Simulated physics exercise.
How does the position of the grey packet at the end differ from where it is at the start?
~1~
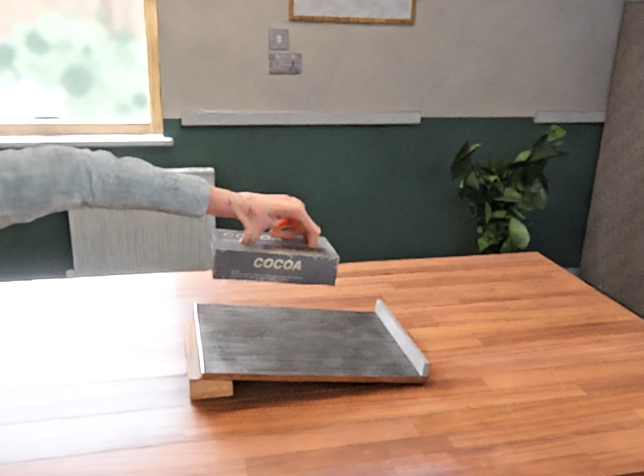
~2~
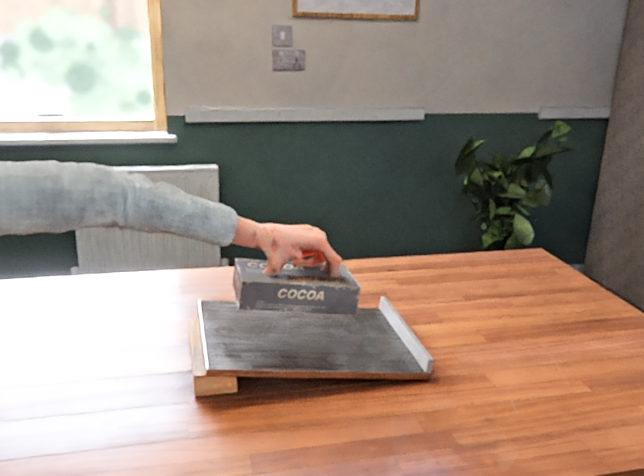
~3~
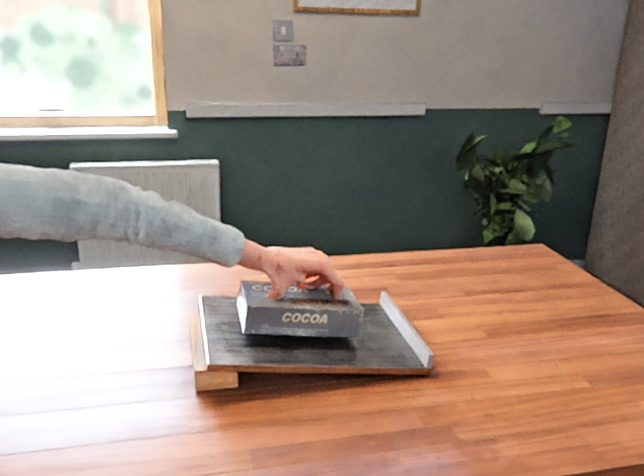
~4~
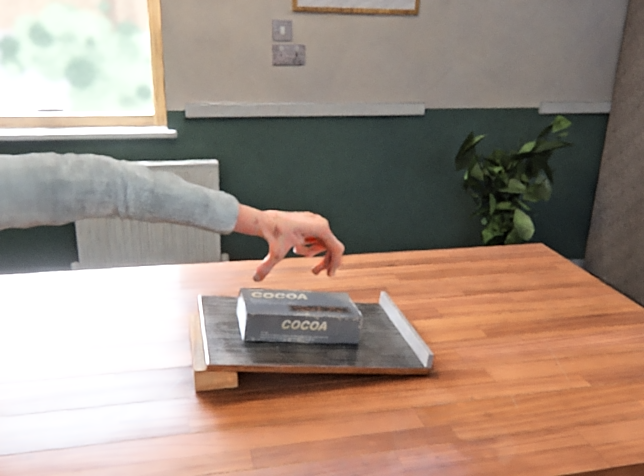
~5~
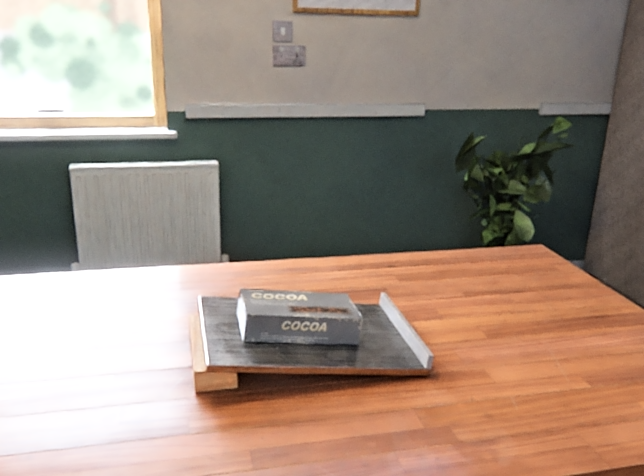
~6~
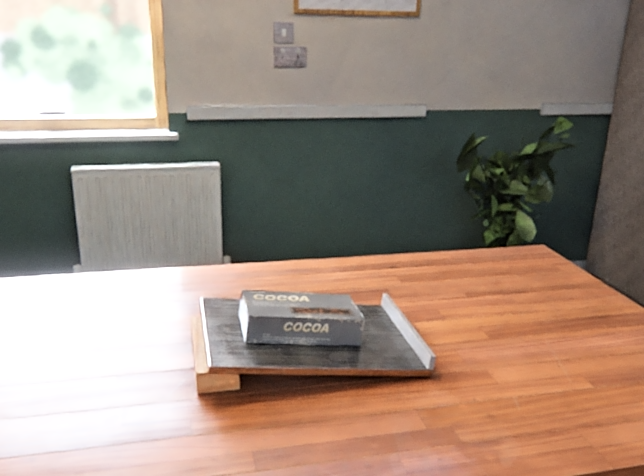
At the start the grey packet is held in the hand above the board, and at the end it rests on the board, lower and a little further to the right.
The clip opens with a hand reaching in from the left, holding a grey packet marked cocoa above a dark, propped-up board on a wooden table. The hand carries the packet a little to the right and down towards the board. It lowers the packet onto the dark surface, fingers still on top. The hand then lets go and draws back, leaving the packet sitting on the slope. With the arm out of view, the packet stays where it was put, and the board stays still beneath it.
